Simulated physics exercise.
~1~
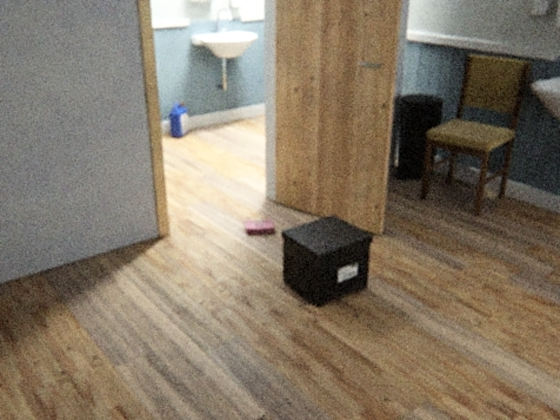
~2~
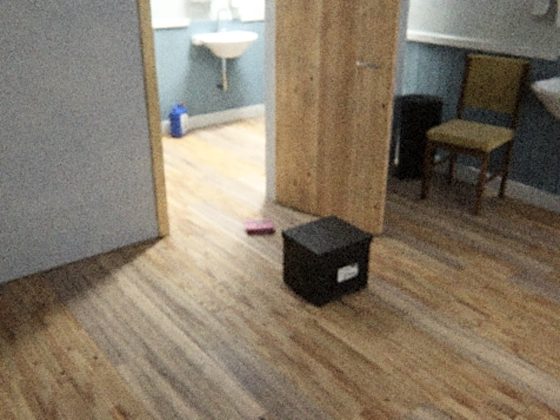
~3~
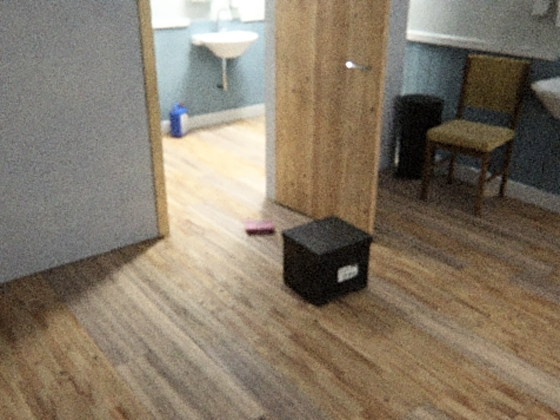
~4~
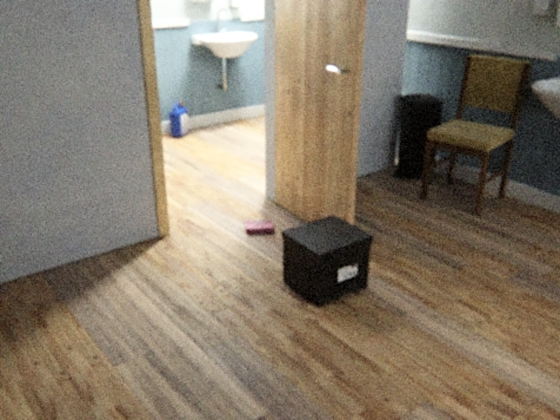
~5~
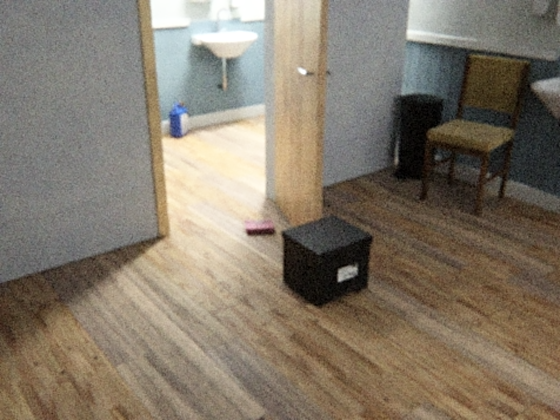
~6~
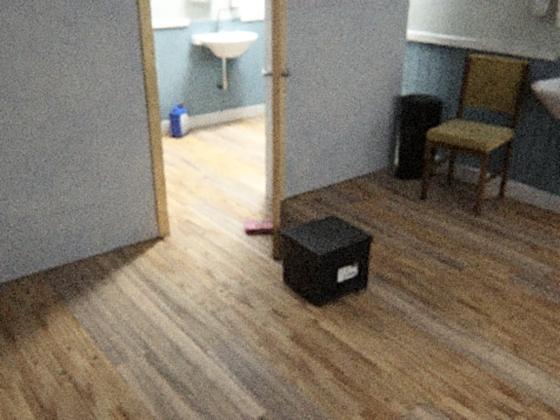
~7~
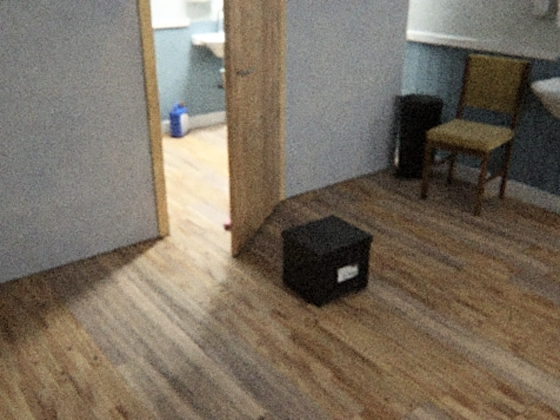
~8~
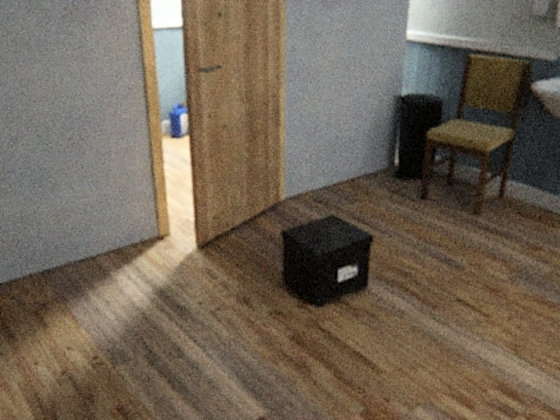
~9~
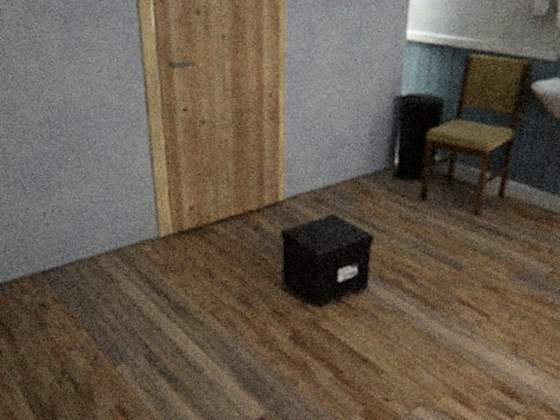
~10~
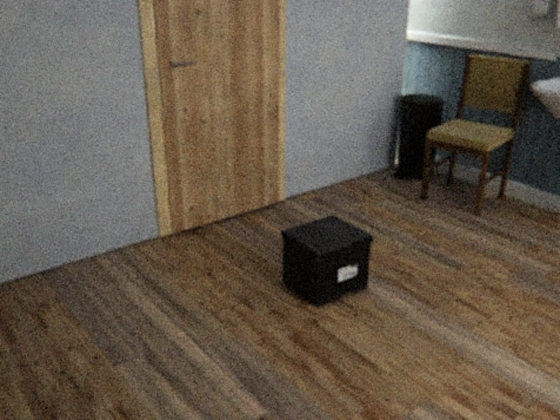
A wooden door stands wide open in a grey wall, seen from slightly above across a plank floor, with a white sink and a blue bottle in the bright room beyond. A small pink packet lies on the floor near the doorway, a black box with a white label sits in front, and a chair and dark bin stand at right. The door swings steadily leftward towards its frame, passing clear of the box. It reaches the packet, which shifts left and disappears behind it. The strip of light narrows, and the door ends closed, the box unmoved.
